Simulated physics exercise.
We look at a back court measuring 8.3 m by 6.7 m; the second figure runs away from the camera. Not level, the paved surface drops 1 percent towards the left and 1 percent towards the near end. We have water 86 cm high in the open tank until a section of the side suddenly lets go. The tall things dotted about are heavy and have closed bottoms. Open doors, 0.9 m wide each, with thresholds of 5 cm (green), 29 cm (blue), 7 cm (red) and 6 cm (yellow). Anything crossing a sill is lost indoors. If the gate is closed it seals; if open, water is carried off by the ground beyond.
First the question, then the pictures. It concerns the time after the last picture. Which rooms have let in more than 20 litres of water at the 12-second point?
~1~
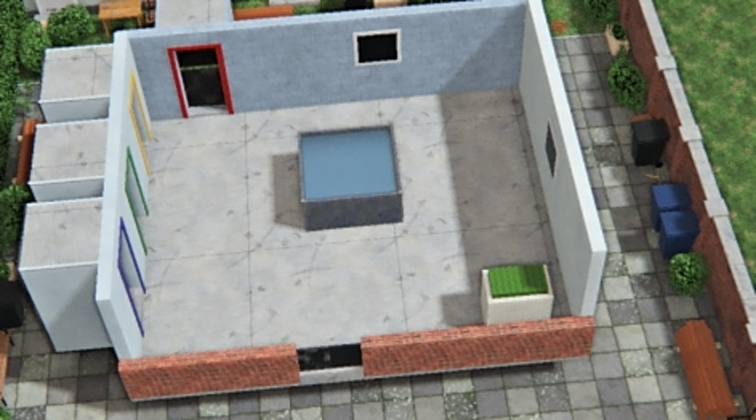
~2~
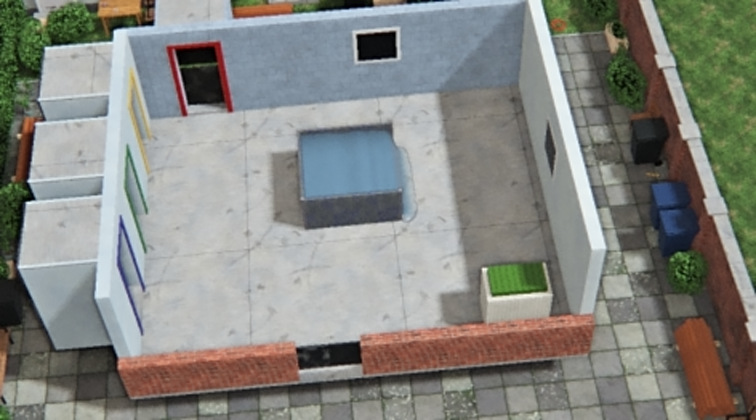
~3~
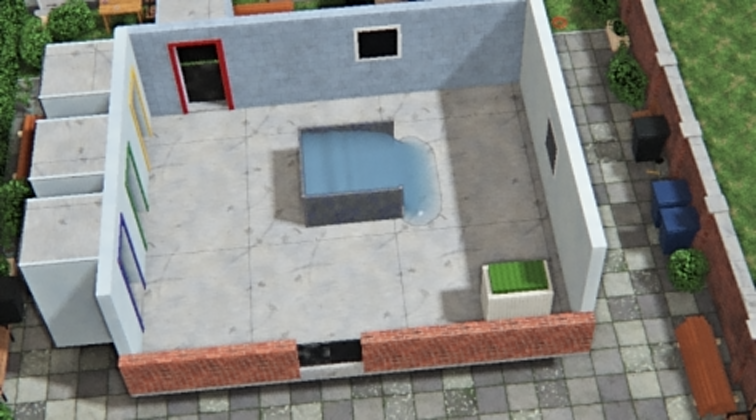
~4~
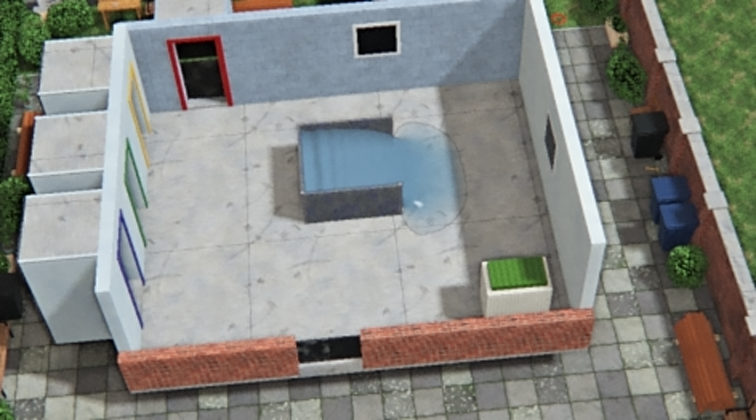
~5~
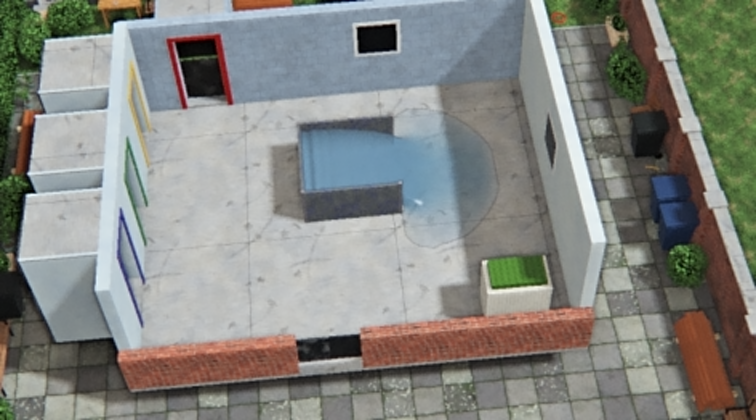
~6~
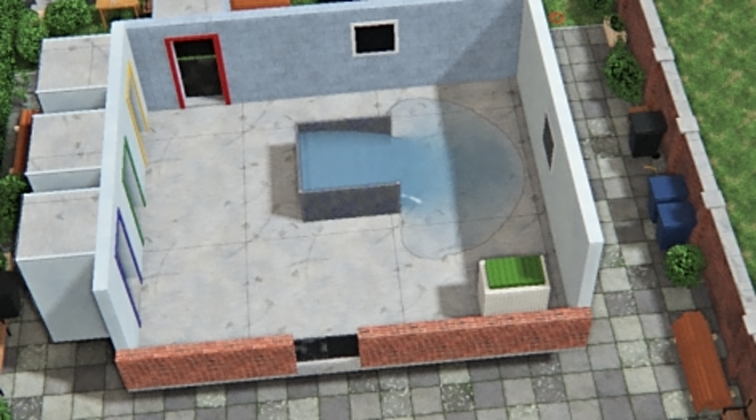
Green door: Tops the amount; blue door: Falls short; red door: Falls short; yellow door: Tops the amount.
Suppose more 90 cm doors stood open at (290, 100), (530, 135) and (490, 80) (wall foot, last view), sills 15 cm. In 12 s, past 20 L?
First doorway falls short, second gets there, third gets there.
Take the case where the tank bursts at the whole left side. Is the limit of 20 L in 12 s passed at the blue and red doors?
Door blue stays within, door red goes beyond.
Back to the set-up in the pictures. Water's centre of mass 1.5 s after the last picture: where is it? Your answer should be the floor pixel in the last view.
I'd say somewhere around (458, 178).
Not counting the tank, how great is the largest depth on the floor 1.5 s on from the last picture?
About 48 cm at most.
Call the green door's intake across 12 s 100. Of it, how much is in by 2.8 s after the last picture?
By that time, around 0 per cent.
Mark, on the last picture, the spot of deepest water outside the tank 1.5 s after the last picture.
Roughly pixel (518, 82).
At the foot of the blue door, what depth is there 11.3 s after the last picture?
Roughly 12.0 centimetres.
Then, 0.7 s after the last picture water covers 30 % of the floor and is deepest (44 cm) near (530, 176); green door not reached, blue door not reached, red door not reached, yellow door not reached.
Then, 1.5 s after the last picture water covers 30 % of the floor and is deepest (48 cm) near (518, 82); green door not reached, blue door not reached, red door not reached, yellow door not reached.
Then, 2.8 s after the last picture water covers 40 % of the floor and is deepest (40 cm) near (564, 289); green door not reached, blue door not reached, red door not reached, yellow door not reached.
Then, 6.3 s after the last picture water covers 90 % of the floor and is deepest (18 cm) near (148, 370); green door 5 cm at the sill, 0 L in, blue door 12 cm at the sill, 0 L in, red door 5 cm at the sill, 0 L in, yellow door 14 cm at the sill, 42 L in.
Then, 11.3 s after the last picture water covers 95 % of the floor and is deepest (16 cm) near (139, 371); green door 12 cm at the sill, 76 L in, blue door 12 cm at the sill, 0 L in, red door 3 cm at the sill, 0 L in, yellow door 7 cm at the sill, 100 L in.
